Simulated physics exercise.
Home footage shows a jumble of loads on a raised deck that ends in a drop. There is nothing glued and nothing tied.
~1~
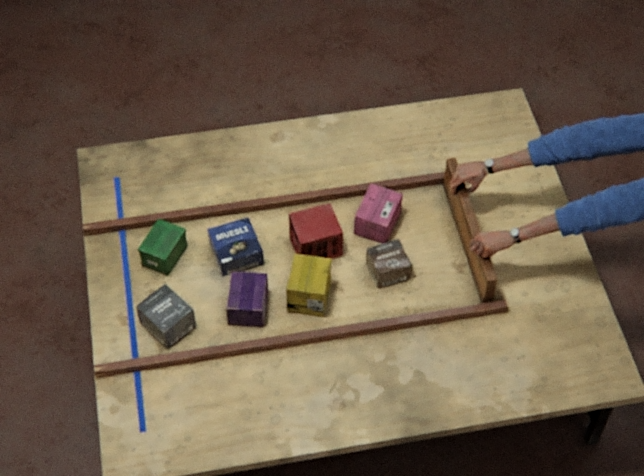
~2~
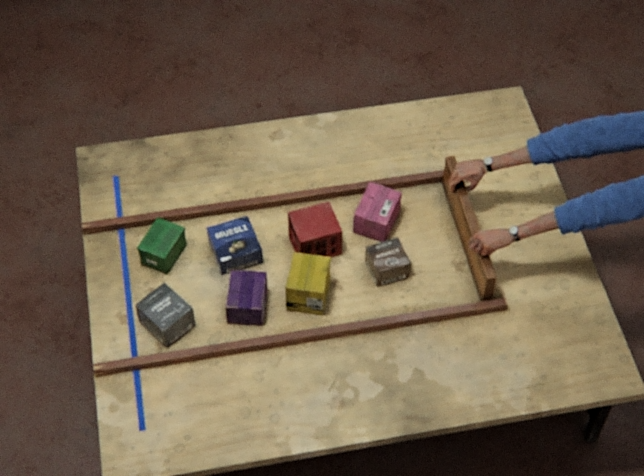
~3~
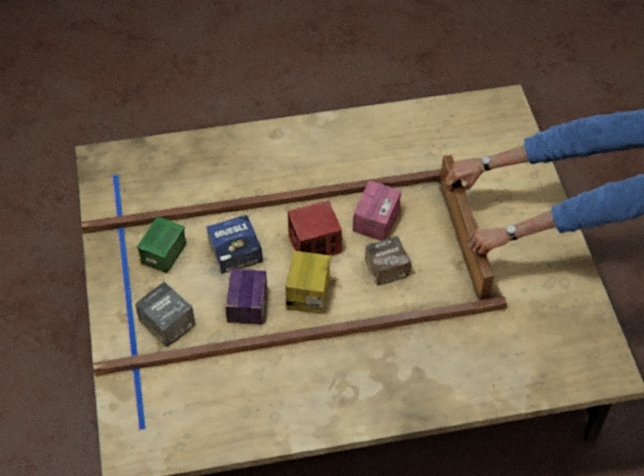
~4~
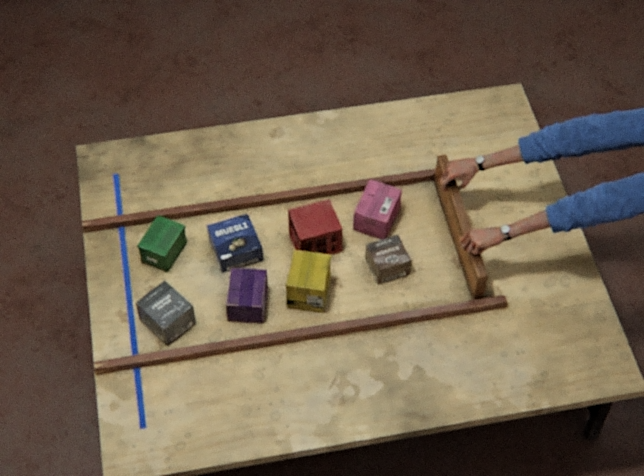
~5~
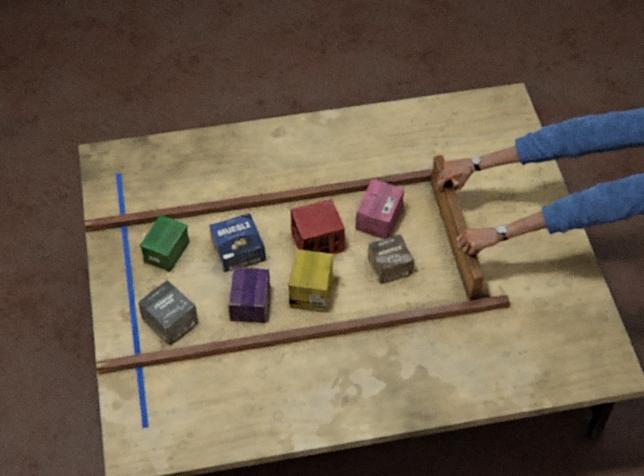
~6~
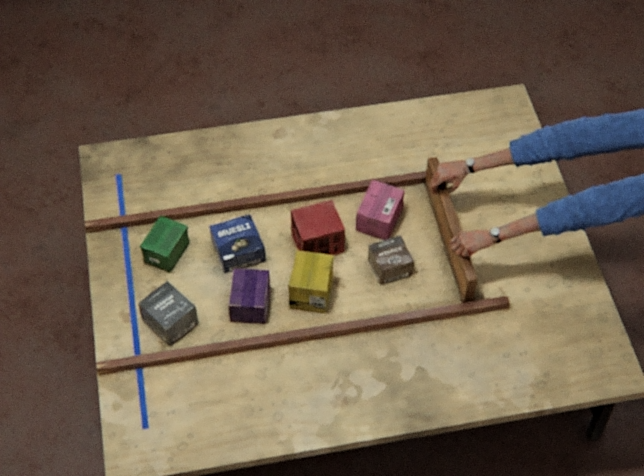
On a wooden table, two hands slide a plank slightly left toward eight scattered, unmoving boxes.
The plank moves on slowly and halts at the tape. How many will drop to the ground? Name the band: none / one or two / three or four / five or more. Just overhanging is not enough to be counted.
The drop will claim five or more of them.
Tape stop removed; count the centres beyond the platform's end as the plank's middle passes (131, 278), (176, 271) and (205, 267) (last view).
Taking the places in turn, the counts are 5, 4 and 2.
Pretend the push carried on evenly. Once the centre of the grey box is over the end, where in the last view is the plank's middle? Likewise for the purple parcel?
Approx. (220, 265) for the first, approx. (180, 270) for the second.
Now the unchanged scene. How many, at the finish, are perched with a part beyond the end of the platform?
Answer: 1.
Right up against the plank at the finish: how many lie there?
That comes to 2.
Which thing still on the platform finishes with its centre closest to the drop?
That's the yellow parcel.
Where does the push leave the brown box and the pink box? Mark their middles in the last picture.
The brown box comes to rest close to (113, 298), while the pink box rests close to (108, 254).
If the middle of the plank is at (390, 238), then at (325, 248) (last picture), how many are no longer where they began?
2 at one spot and 6 at the other.
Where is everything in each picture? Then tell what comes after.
Grey box (166, 316); green tote (163, 248); blue box (236, 247); plank (469, 230); tape (129, 294), in the first frame.
Green tote (163, 246); pink box (377, 212), in the second frame.
Blue box (234, 244); brown box (388, 261), in the third frame.
Grey box (166, 313); plank (459, 227), in the fourth frame.
Green tote (165, 244); yellow parcel (311, 281), in the fifth frame.
Grey box (169, 313); green tote (165, 245); blue box (238, 243); plank (450, 229); tape (131, 291), in the sixth frame.
Soon after, none off yet; grey box at rest near (169, 313); green tote at rest near (165, 245); blue box at rest near (238, 243).
After that, none off yet; grey box displaced about its own width near (117, 327); green tote displaced well along near (96, 262); blue box displaced well along near (135, 256).
In the end, the number that fall off is five or more; gone, red crate, purple parcel, blue box, green tote and grey box.
